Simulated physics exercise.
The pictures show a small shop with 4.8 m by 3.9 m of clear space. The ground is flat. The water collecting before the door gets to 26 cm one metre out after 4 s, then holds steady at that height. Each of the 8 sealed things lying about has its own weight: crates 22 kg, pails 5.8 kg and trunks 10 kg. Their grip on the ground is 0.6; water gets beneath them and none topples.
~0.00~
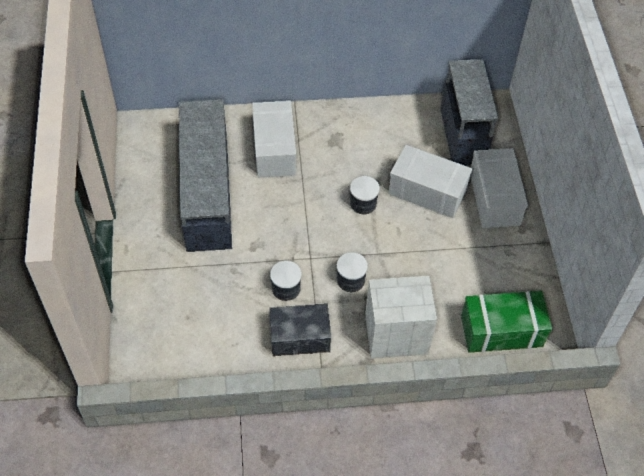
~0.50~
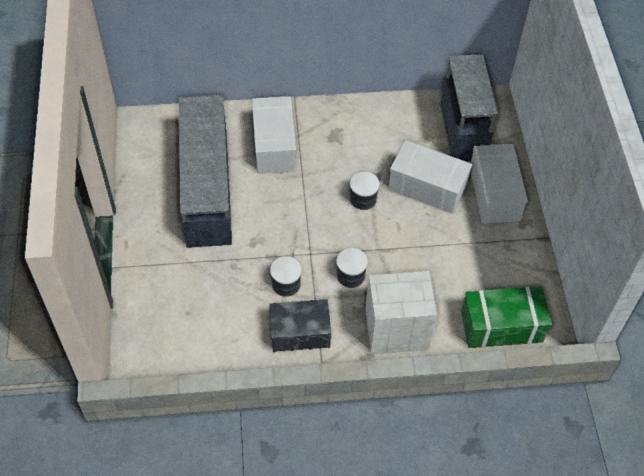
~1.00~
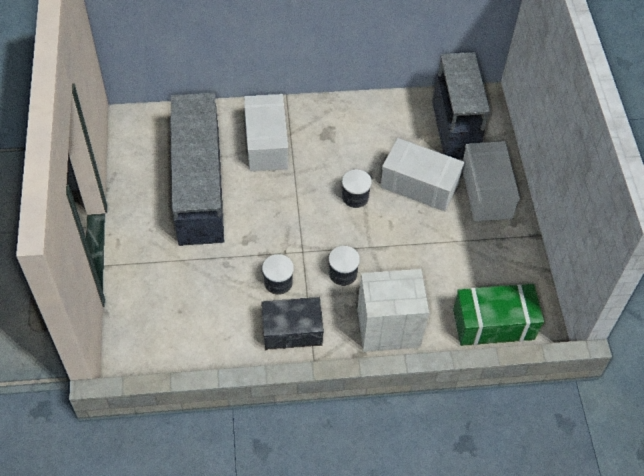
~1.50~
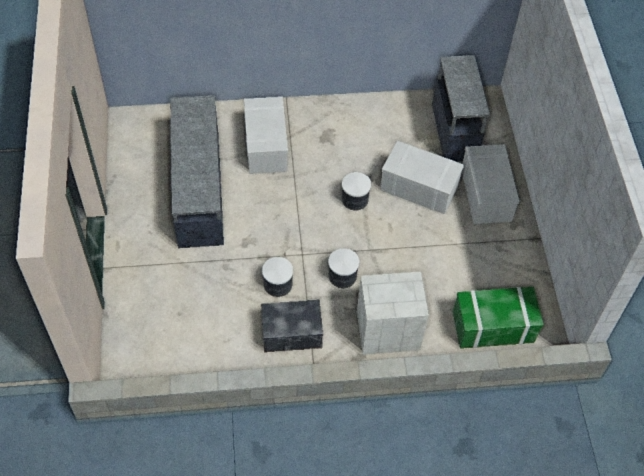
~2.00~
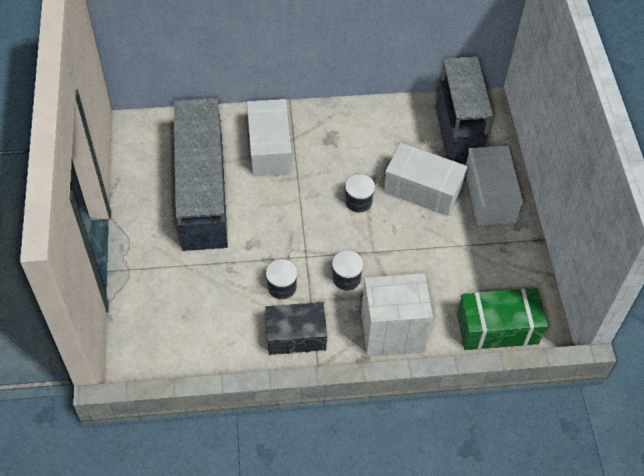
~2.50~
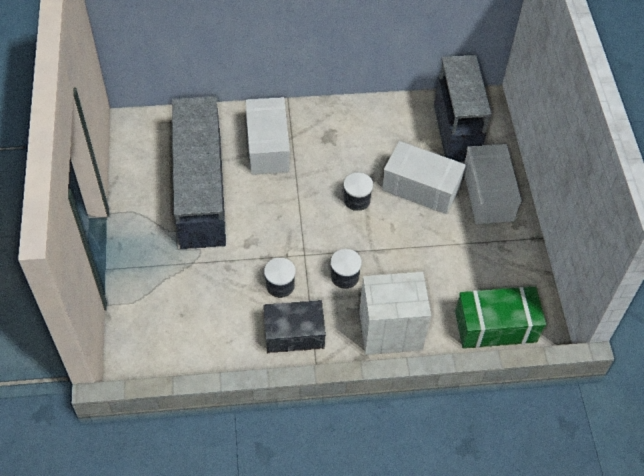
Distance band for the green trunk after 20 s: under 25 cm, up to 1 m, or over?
I'd say it gets moved far off.
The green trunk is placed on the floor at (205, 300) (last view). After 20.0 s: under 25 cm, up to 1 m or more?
It is nudged along.
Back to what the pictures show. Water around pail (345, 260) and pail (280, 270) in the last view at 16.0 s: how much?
First roughly 11 cm, second roughly 12 cm.
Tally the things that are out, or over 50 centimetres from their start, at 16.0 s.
It comes to 7.
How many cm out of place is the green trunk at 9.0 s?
Around 40 cm from the start by that time.
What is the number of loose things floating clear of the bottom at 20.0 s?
Count: 8.
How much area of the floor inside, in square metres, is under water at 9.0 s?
That flooded area is roughly 17 m2.
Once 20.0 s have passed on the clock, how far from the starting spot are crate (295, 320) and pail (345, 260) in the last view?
They sit 60 cm and 150 cm away, in the order given.
After 4.0 s the green trunk is near (503, 308), 0.0 m from its start, aground; 0 afloat.
After 9.0 s the green trunk is near (470, 313), 0.4 m from its start, afloat; 6 afloat.
After 16.0 s the green trunk is near (429, 204), 1.4 m from its start, afloat; 8 afloat.
After 20.0 s the green trunk is near (460, 154), 1.9 m from its start, afloat; 8 afloat.
